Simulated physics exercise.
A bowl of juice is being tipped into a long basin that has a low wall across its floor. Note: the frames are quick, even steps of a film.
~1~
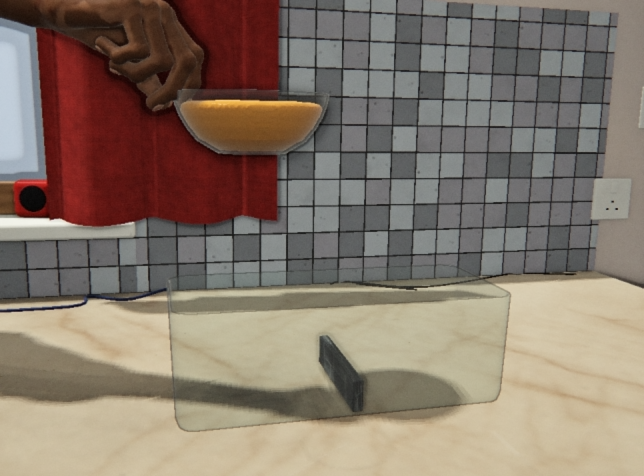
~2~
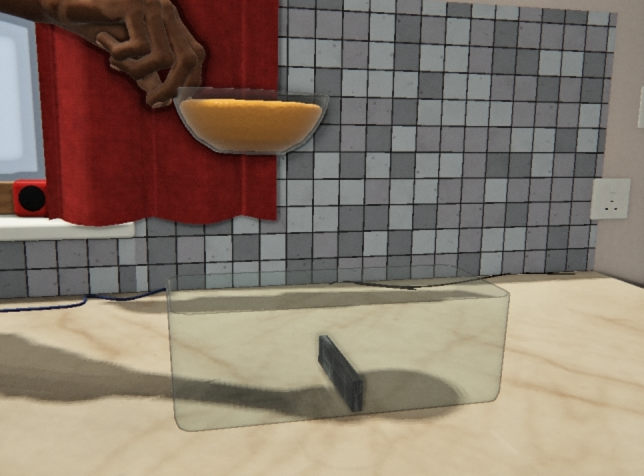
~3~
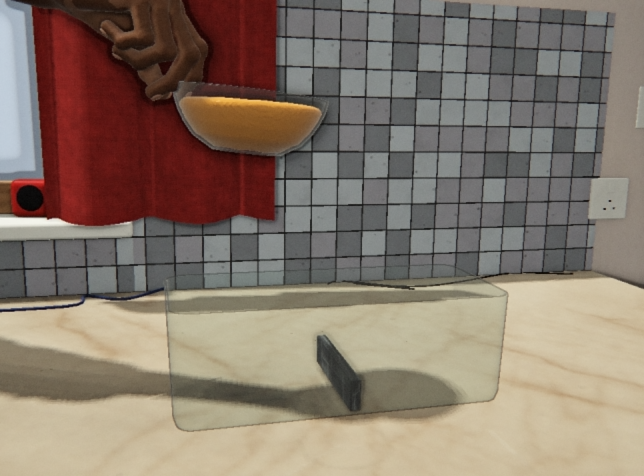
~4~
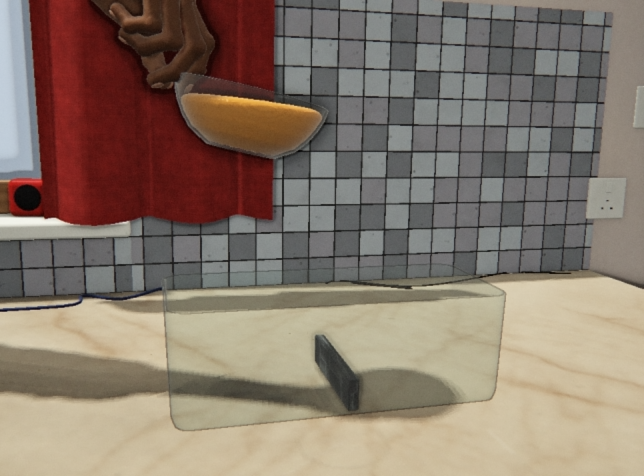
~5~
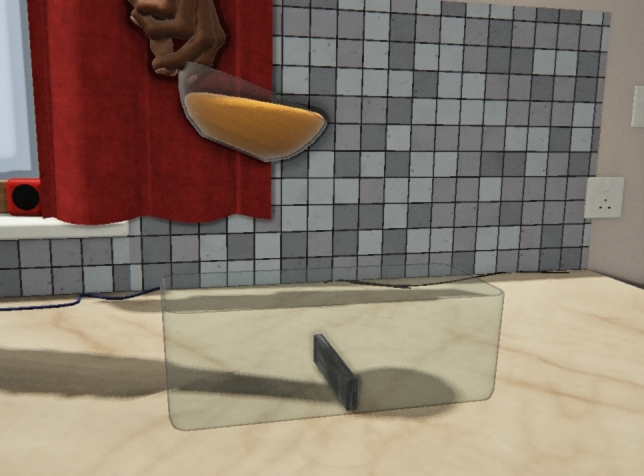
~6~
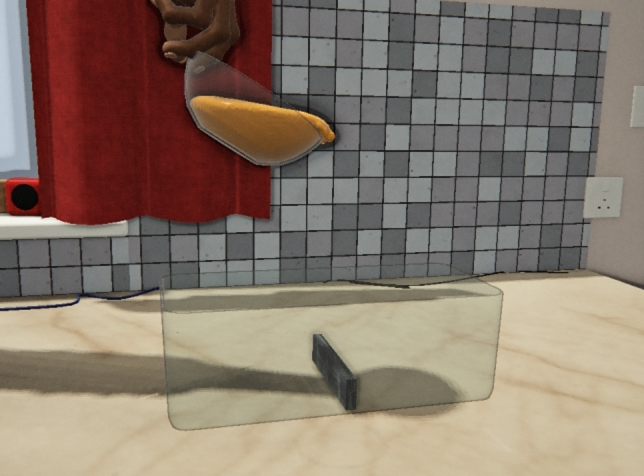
A hand tilts a clear bowl of orange liquid rightward above a long transparent basin.
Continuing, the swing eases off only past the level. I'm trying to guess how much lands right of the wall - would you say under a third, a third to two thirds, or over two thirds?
I would say over two thirds.
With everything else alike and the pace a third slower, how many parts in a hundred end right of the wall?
Around 80 percent ends up there.
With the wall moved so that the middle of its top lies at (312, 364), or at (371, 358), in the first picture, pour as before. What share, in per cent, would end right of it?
Roughly 80 % and 50 %.
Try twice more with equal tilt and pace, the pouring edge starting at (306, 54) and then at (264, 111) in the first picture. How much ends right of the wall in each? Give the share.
Result, first then second: About 75 % and about 20 %.
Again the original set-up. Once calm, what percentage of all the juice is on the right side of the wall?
Share approx. 75 per cent.
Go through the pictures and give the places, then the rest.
The first frame shows tilt 0°; pouring edge (325, 97); surface from (179, 104) to (319, 106); the long basin's rim runs from (169, 296) to (482, 281); the wall's top is at (340, 357).
The second frame shows tilt 1°; pouring edge (325, 99); surface from (178, 102) to (319, 108).
The third frame shows tilt 6°; pouring edge (325, 105); surface from (178, 99) to (318, 111).
The fourth frame shows tilt 13°; pouring edge (324, 114); surface from (180, 96) to (319, 114).
The fifth frame shows tilt 22°; pouring edge (322, 125); surface from (184, 95) to (321, 122); 1 per cent is over the edge.
The sixth frame shows tilt 32°; pouring edge (319, 140); surface from (189, 98) to (301, 121); 9 per cent is over the edge.
A moment on, the tilt is 93° and 5 per cent is still to pour, 0 is left of the wall and 43 right of it.
Next, the tilt is 101° and 0 per cent is still to pour, 19 is left of the wall and 77 right of it.
Then the tilt is 101° and 0 per cent is still to pour, 23 is left of the wall and 76 right of it.
Later the tilt is 101° and 0 per cent is still to pour, 23 is left of the wall and 76 right of it.
Finally, 23 per cent lies left of the wall, 76 right of it and 1 outside.
